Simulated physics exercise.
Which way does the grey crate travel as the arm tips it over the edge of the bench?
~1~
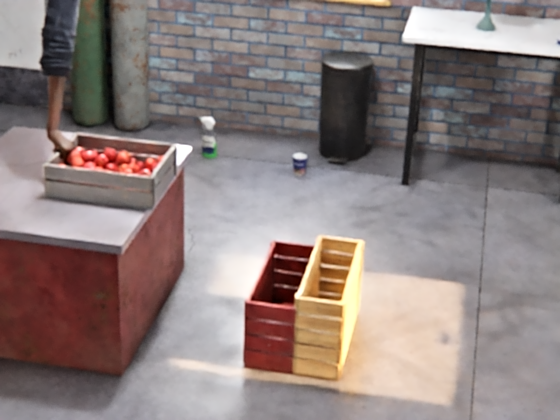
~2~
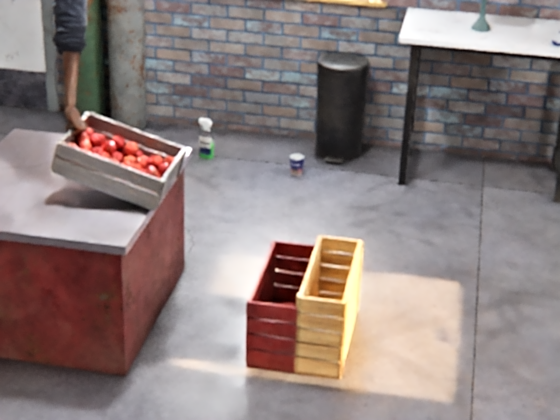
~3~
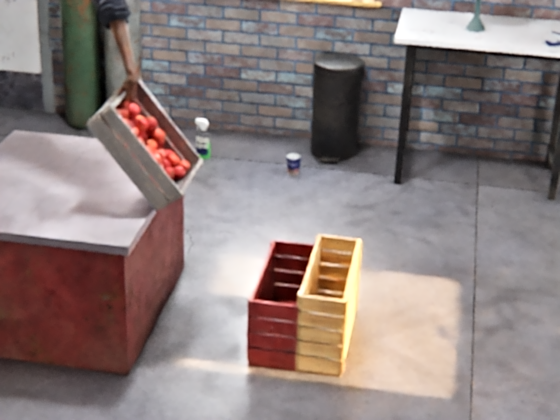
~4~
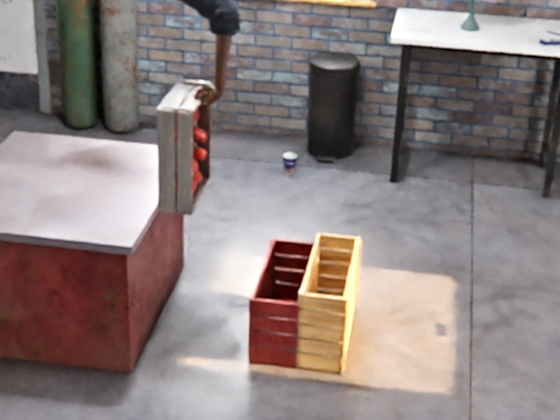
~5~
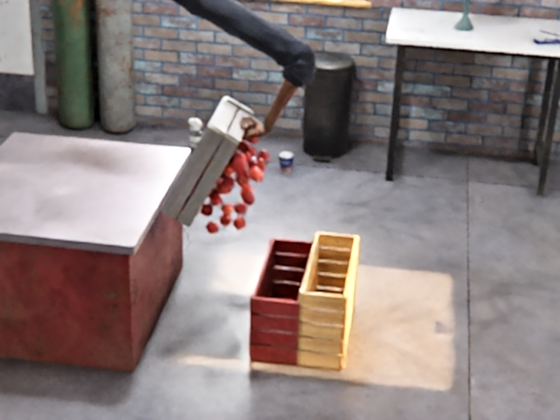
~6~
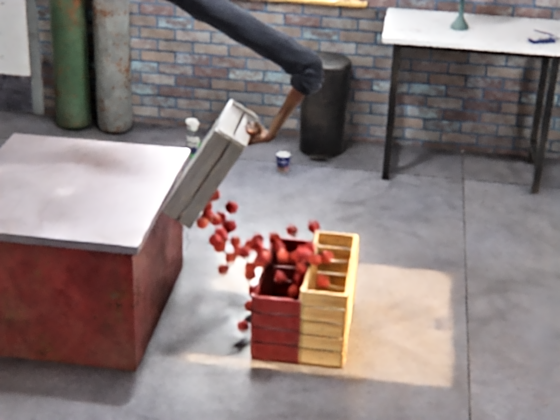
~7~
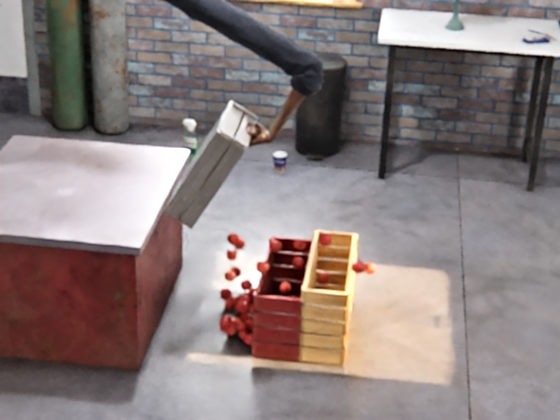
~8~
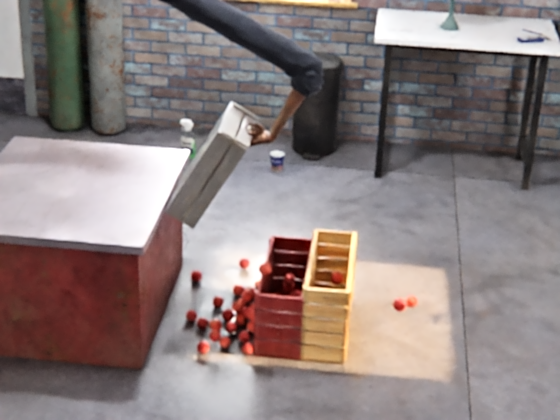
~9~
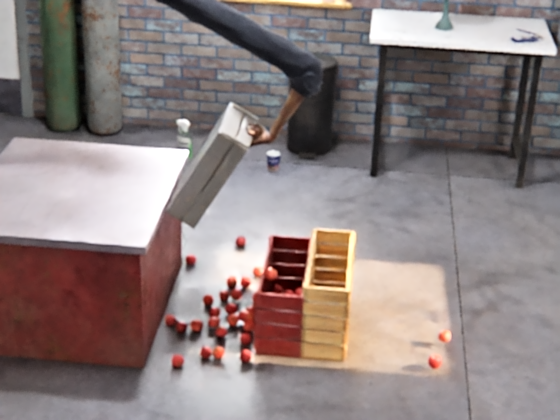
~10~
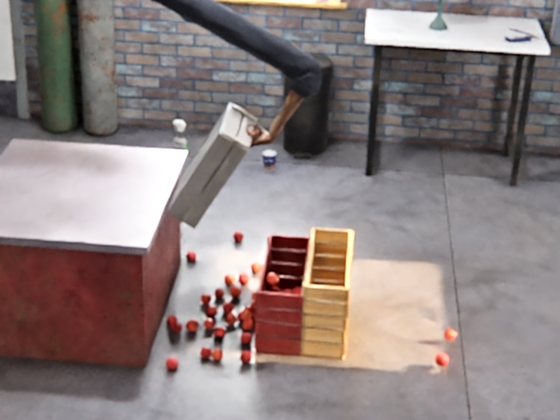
The grey crate moves to the right, swinging over the edge of the bench on the side where the two totes stand.
